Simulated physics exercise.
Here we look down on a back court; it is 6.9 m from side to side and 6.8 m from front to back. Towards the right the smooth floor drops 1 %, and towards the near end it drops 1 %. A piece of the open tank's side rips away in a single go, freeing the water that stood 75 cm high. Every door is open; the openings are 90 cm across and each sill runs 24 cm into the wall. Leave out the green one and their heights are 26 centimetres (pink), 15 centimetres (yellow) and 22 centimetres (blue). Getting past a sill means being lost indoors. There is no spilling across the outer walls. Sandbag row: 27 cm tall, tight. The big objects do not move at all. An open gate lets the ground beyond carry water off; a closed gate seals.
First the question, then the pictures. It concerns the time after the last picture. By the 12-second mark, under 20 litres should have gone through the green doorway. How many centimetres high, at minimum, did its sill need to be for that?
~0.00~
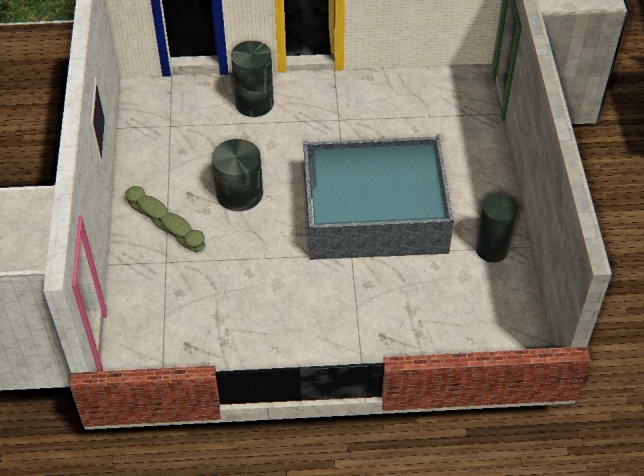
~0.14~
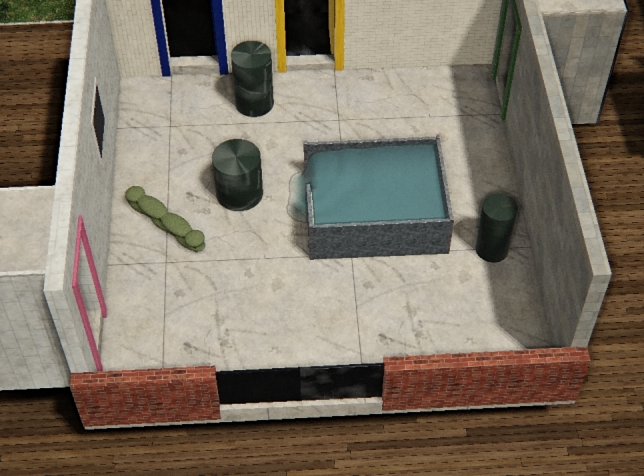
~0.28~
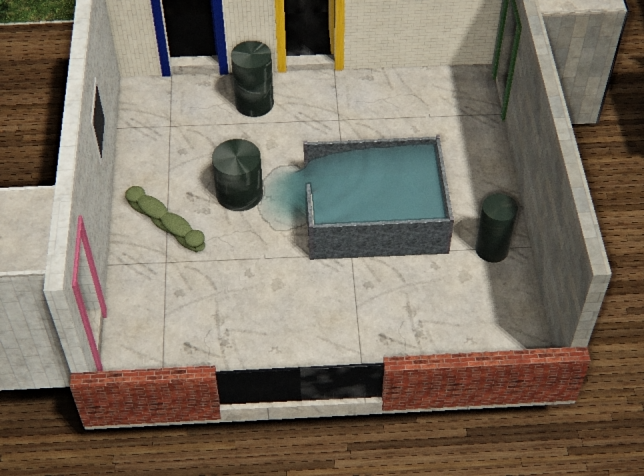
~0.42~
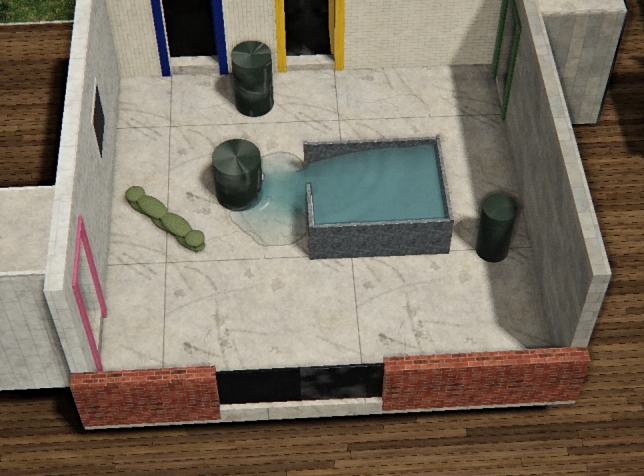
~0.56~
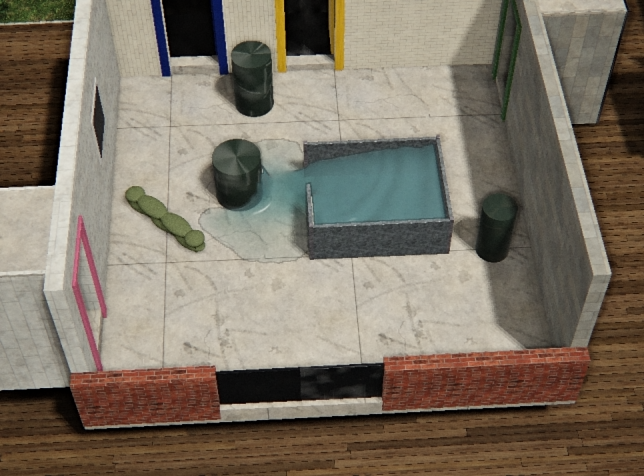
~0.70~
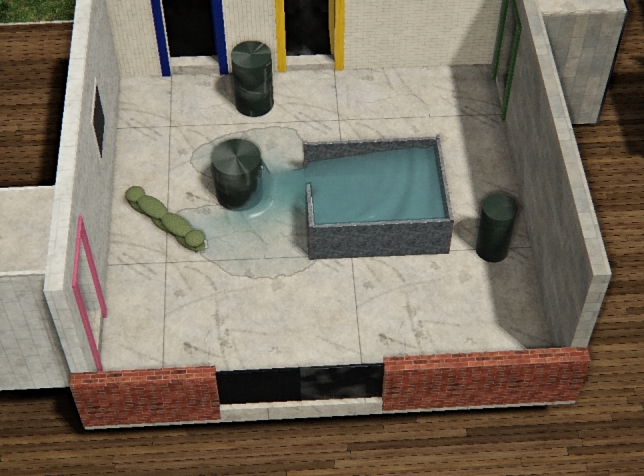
It needed to be about 7 cm high.
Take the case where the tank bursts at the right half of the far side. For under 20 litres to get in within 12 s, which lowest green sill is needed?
Then something near 26 cm.
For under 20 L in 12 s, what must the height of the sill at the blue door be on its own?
Blue door - some 13.5 centimetres.
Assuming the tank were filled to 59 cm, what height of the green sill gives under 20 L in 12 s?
4.5 cm.
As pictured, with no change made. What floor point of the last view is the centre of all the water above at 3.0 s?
(293, 208), roughly.
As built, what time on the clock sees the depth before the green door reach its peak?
Approximately 7.0 s.
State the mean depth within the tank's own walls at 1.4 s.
I'd put it near 53 cm.
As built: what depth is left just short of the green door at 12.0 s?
Depth: Near 6.5 cm.
After 1.4 s water covers 20 % of the floor, deepest (52 cm) near (273, 197); it has not reached the green door.
After 3.0 s water covers 50 % of the floor, deepest (32 cm) near (273, 197); it has not reached the green door.
After 12.0 s water covers 95 % of the floor, deepest (17 cm) near (545, 380); 6 cm at the green door, 0 litres in over its 15 cm sill.
At the green door as built, the water arrived by 4.2 s and peaked near 11 cm at 7.0 s.
With a sill of 5.5 cm, 41 litres would have come in within the 12 s; with 7.5 cm, 12 litres. So under 20 litres takes about 7 cm.
